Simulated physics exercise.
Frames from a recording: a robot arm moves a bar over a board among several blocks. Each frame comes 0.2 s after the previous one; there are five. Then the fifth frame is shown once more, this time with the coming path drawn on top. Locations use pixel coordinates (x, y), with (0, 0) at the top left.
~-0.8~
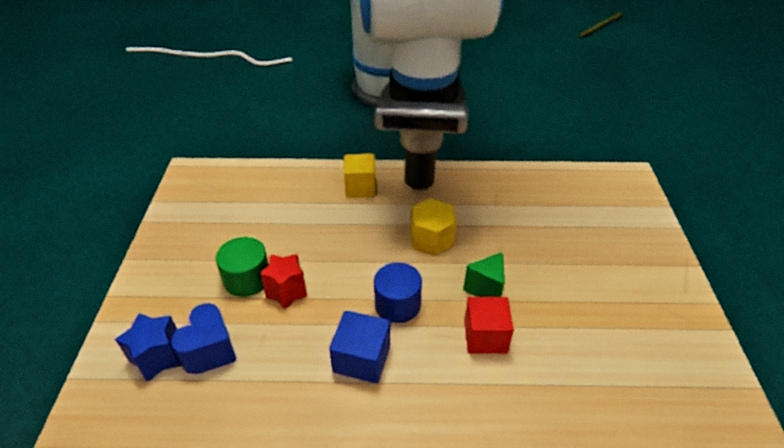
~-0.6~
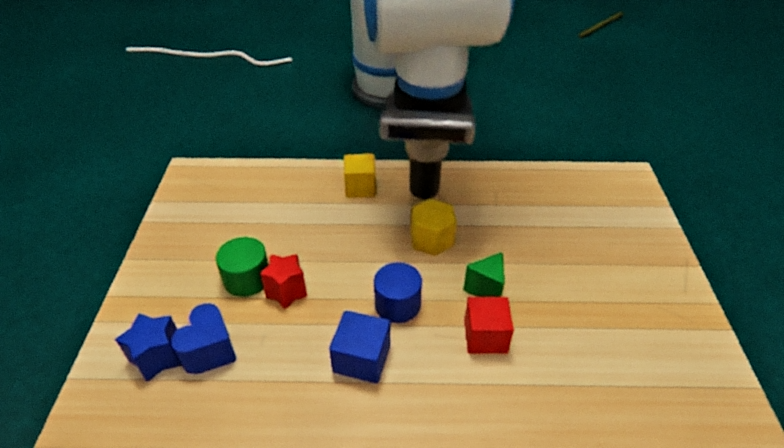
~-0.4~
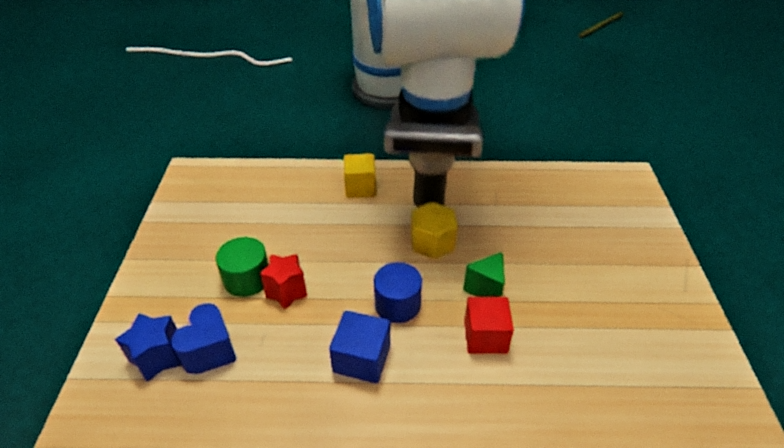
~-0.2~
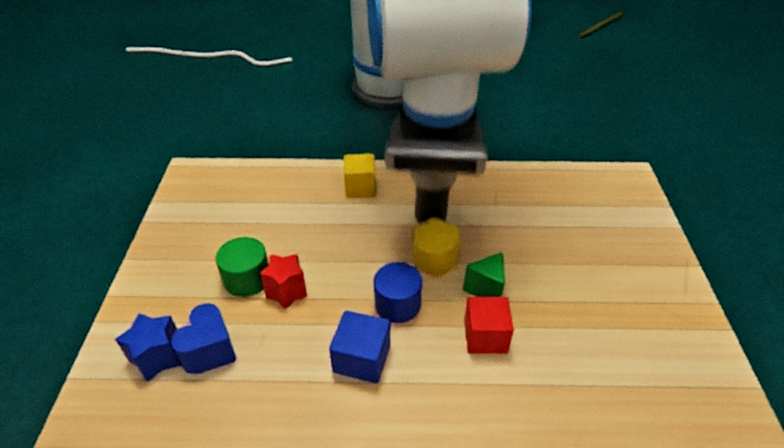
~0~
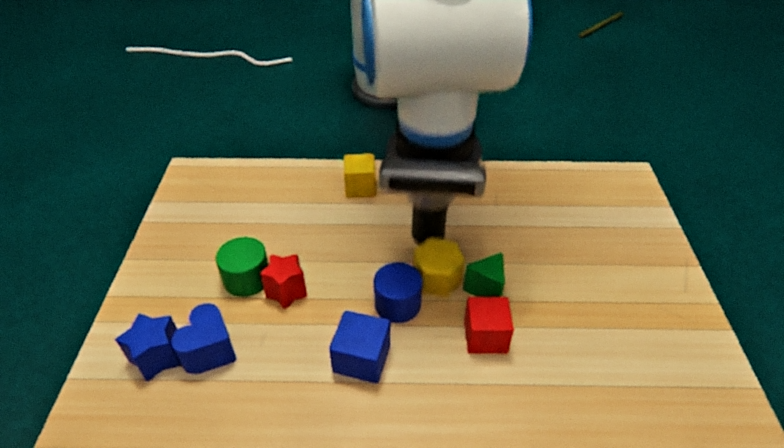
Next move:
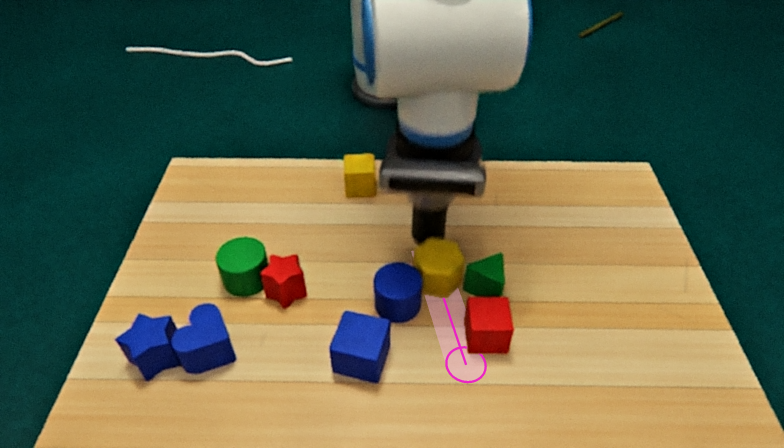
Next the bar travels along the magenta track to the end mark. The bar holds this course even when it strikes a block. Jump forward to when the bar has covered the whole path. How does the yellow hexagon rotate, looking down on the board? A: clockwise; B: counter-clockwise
The one that fits is A, clockwise.
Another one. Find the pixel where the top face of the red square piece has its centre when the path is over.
The middle of its upper face will lie at (513, 341).
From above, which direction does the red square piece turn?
Looking down, it rotates anti-clockwise.
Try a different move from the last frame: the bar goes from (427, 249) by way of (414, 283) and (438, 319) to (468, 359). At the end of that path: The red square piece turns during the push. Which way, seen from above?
Viewed from overhead, the red square piece winds up turned clockwise.
The drawn path runs straight from (427, 249) to (466, 364).
What follows on the original path. One third of the way, bar at (440, 270); yellow hexagon at (452, 294); red square piece at (498, 320), turned 15° anticlockwise; green three-sided block at (494, 269), turned 20° anticlockwise.
Two thirds of the way, bar at (453, 308); yellow hexagon at (460, 337), turned 15° clockwise; red square piece at (511, 340), turned 85° anticlockwise; green three-sided block at (494, 269), turned 20° anticlockwise.
At the end, bar at (468, 351); blue cylinder not moved; yellow hexagon at (467, 387), turned 30° clockwise; red square piece at (513, 341), turned 90° anticlockwise; green three-sided block at (494, 269), turned 20° anticlockwise.
